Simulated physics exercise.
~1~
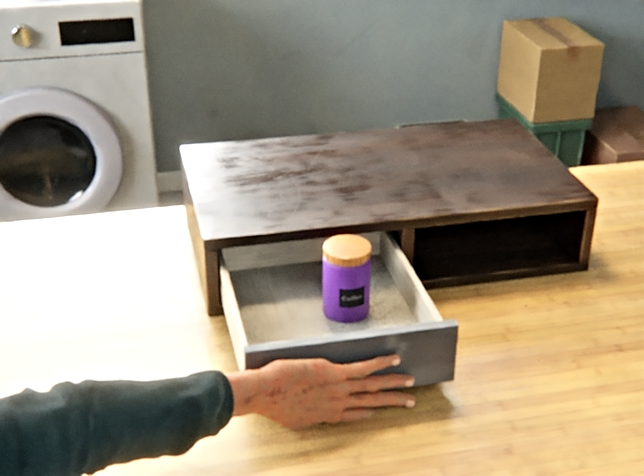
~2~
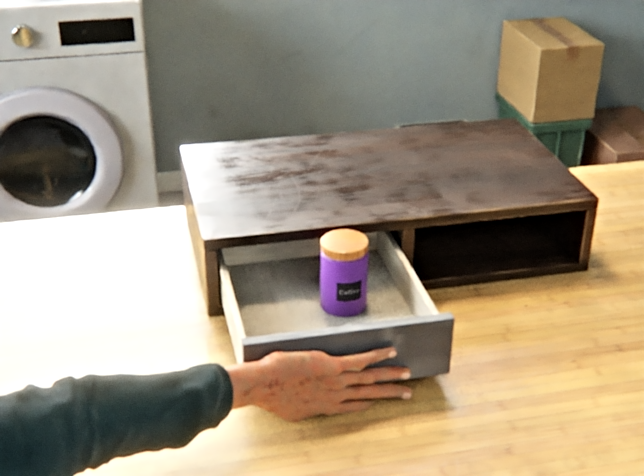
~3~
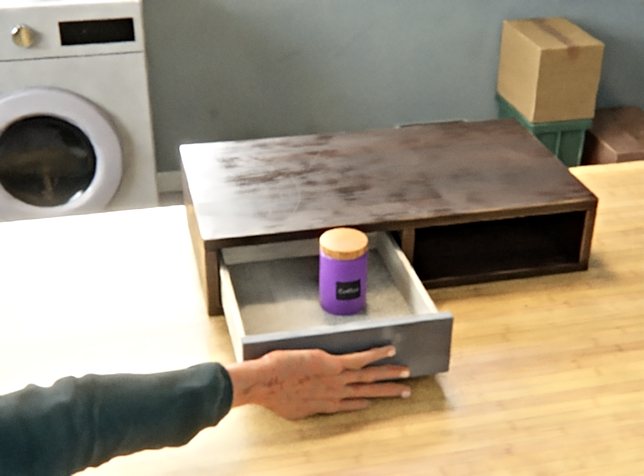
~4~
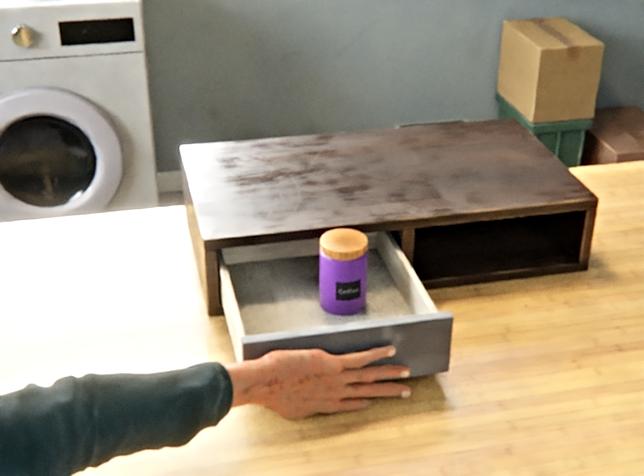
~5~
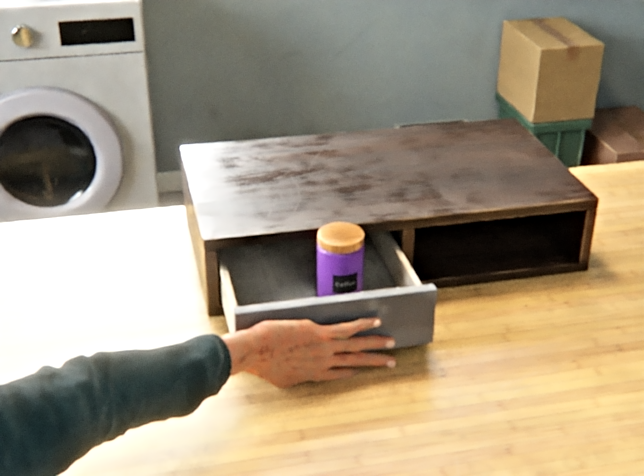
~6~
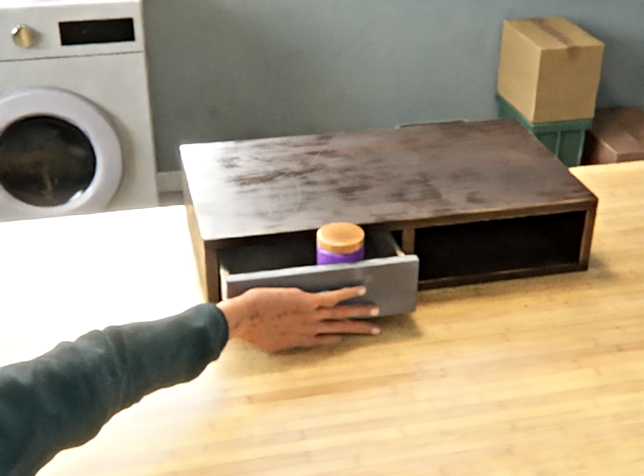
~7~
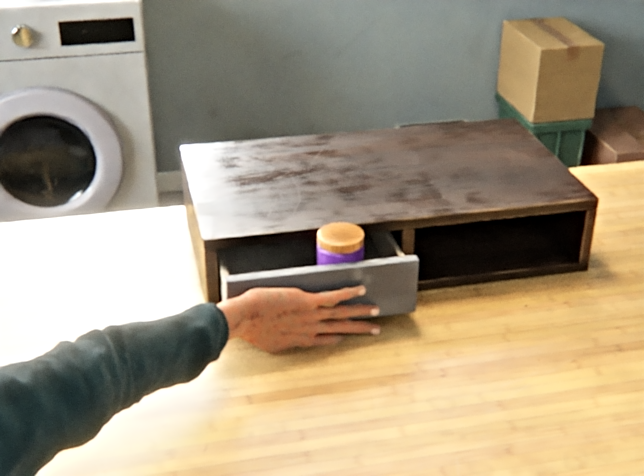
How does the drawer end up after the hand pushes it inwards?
The drawer jams before it can shut, so it is left partly open with the top of the purple jar still showing behind its front.
On a wooden table in a room with a washing machine, a hand pushed in the open drawer of a dark chest with an upright purple jar inside, but the drawer jammed partway and stayed ajar, the jar's lid still showing.
